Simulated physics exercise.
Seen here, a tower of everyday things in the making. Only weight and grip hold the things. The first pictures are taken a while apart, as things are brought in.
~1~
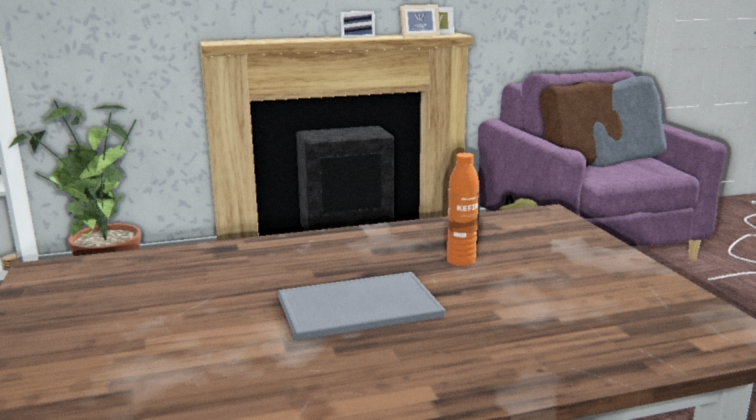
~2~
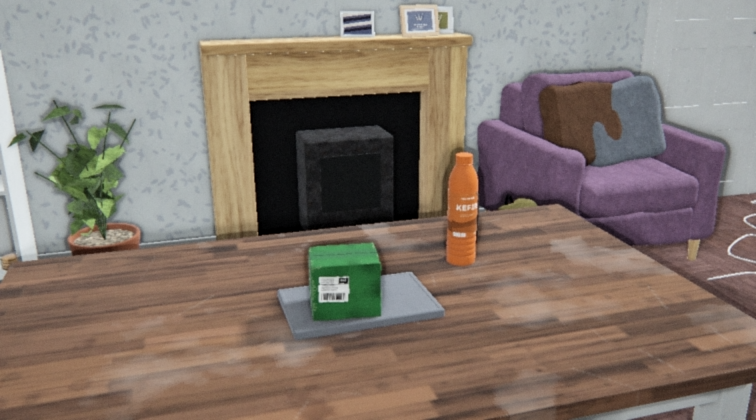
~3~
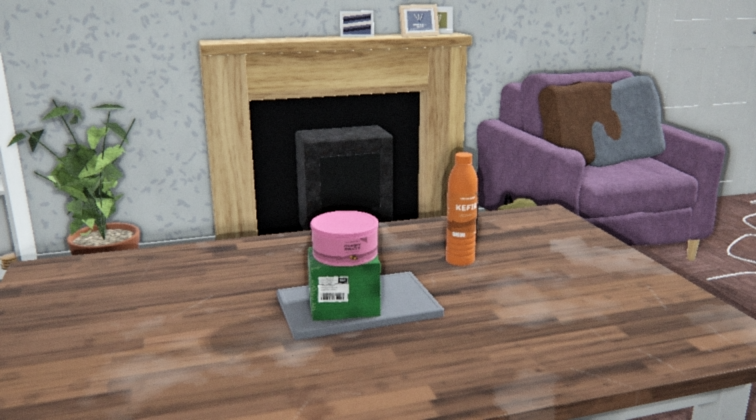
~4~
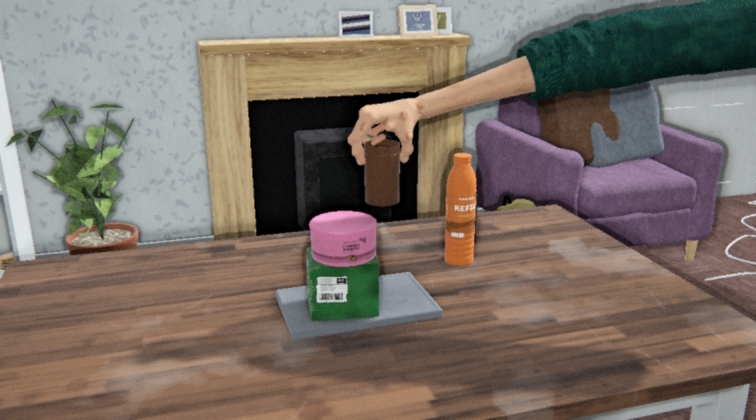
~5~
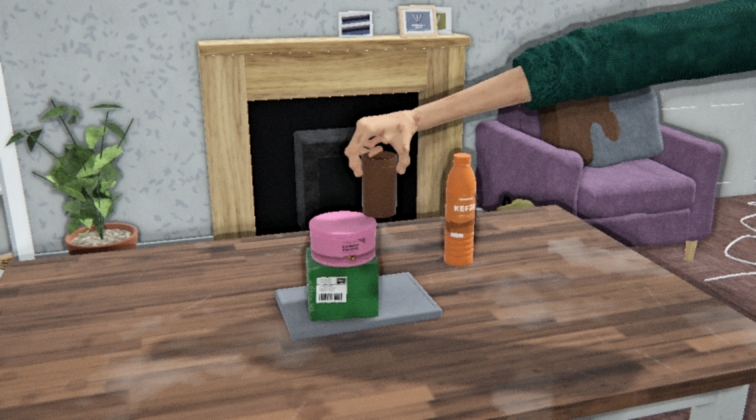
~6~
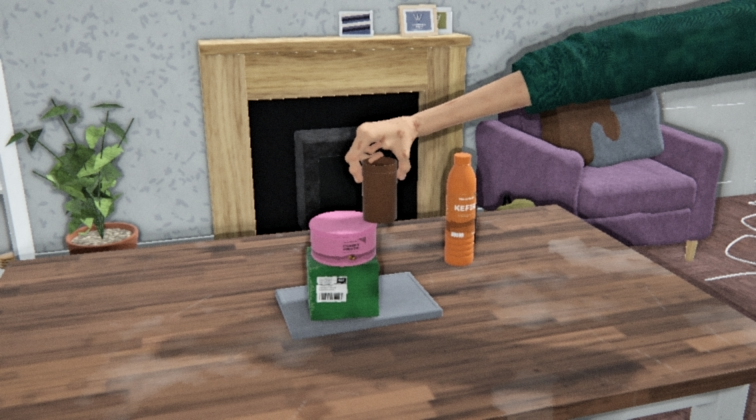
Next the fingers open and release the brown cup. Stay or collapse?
As it turns out, it comes apart.
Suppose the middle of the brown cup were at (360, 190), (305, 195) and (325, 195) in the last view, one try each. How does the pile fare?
In the first case it stays up; in the second case it loses its balance; in the third case it holds.
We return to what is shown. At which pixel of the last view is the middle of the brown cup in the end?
Around (443, 285).
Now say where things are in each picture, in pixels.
The last thing is not in view yet, in the first picture.
The last thing is not in view yet; grey tray (359, 303), in the second picture.
The last thing is not in view yet; orange bottle (462, 209), in the third picture.
On its way; brown cup (382, 173), in the fourth picture.
On its way; brown cup (379, 184); green box (342, 281), in the fifth picture.
In place under the hand; brown cup (380, 190); pink tub (344, 238), in the sixth picture.
Then, 0.40 s on from there, brown cup now fallen.
Then, 0.70 s on from there, nothing new.
In the end, fallen, brown cup; the other 5 unmoved. At the end, from the last picture's camera, brown cup near (443, 285). The pile gives way.
